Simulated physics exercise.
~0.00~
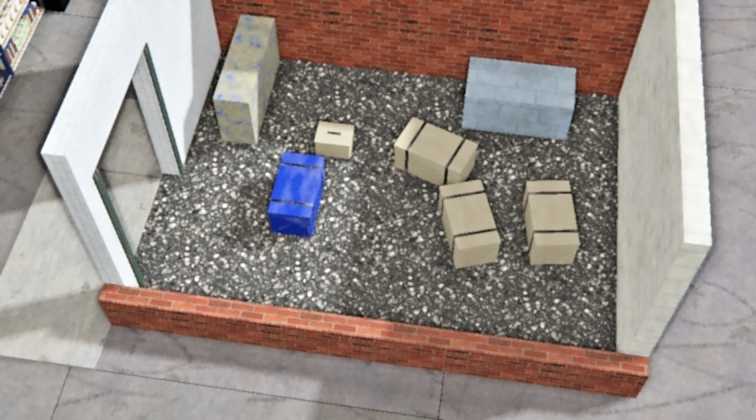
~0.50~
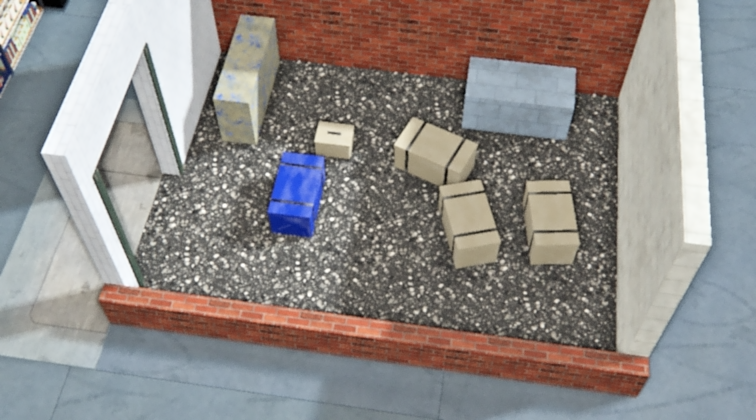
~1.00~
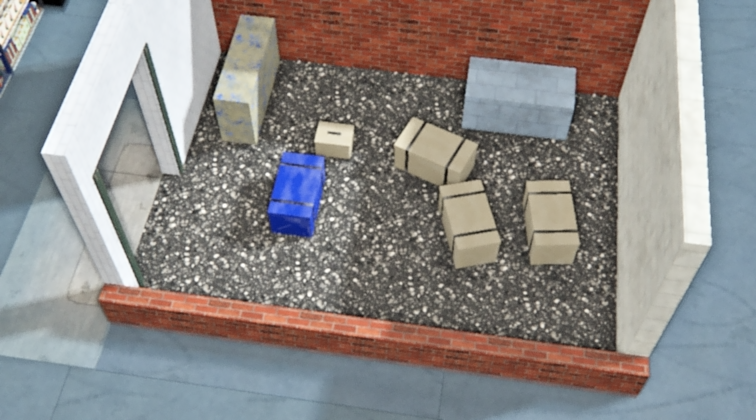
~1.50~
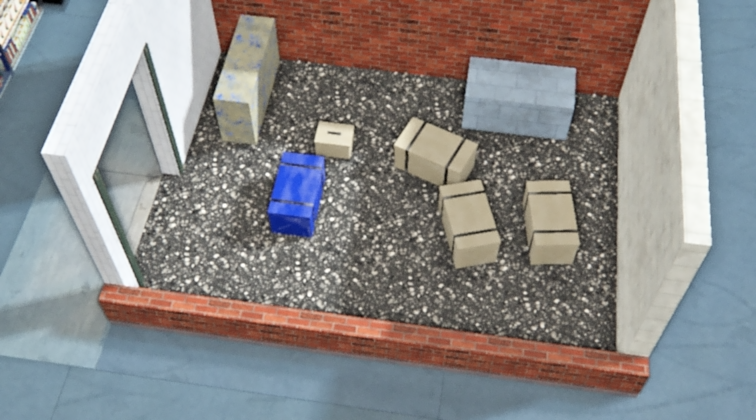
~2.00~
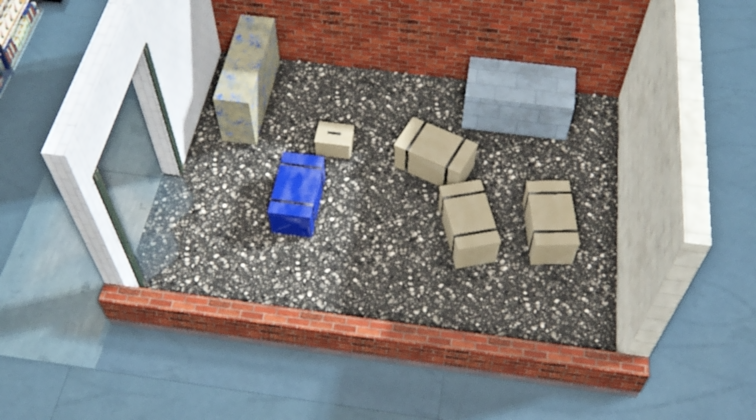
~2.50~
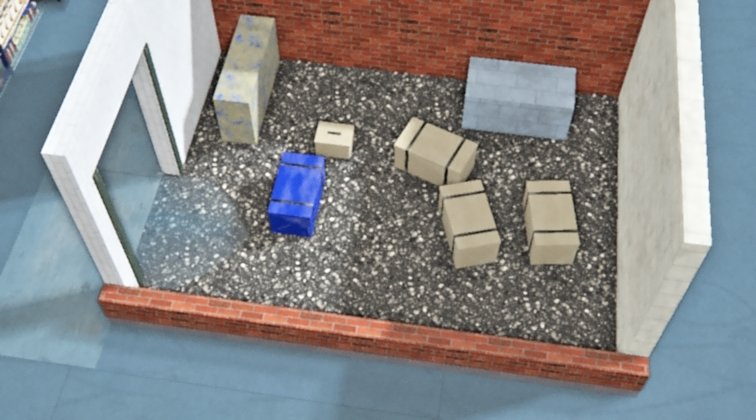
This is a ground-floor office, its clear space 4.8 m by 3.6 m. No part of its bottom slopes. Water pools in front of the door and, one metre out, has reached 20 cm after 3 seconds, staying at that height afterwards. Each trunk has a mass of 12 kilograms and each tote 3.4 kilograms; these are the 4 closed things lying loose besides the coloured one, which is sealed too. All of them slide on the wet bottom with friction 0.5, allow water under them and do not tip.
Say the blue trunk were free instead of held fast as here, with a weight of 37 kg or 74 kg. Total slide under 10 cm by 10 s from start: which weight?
Heavier only.
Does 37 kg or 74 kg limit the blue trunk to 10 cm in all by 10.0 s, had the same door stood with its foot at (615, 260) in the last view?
So the light mass does it.
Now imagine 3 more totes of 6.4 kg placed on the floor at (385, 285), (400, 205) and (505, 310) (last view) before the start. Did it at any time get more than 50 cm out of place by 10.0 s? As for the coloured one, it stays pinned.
First: Beyond the limit; second: Inside the limit; third: Beyond the limit.
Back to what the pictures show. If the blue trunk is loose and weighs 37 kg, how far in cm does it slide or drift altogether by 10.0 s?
60 cm in all.
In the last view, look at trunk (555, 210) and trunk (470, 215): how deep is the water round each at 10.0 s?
Depth approx. 12 cm / 8 cm.
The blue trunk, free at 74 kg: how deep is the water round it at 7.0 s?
Depth: Approx. 6 cm.
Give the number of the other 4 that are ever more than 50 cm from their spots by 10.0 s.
My count gives 3.
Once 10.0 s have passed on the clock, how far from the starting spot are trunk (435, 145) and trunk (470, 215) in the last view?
60 cm and 120 cm respectively.
After 3.5 s the blue trunk would be 0 cm from its start with 37 kg and 0 cm from its start with 74 kg; 5 cm of water round it then.
After 4.5 s the blue trunk would be 24 cm from its start with 37 kg and 0 cm from its start with 74 kg; 7 cm of water round it then.
After 7.0 s the blue trunk would be 44 cm from its start with 37 kg and 0 cm from its start with 74 kg; 6 cm of water round it then.
After 10.0 s the blue trunk would be 59 cm from its start with 37 kg and 0 cm from its start with 74 kg; 8 cm of water round it then.
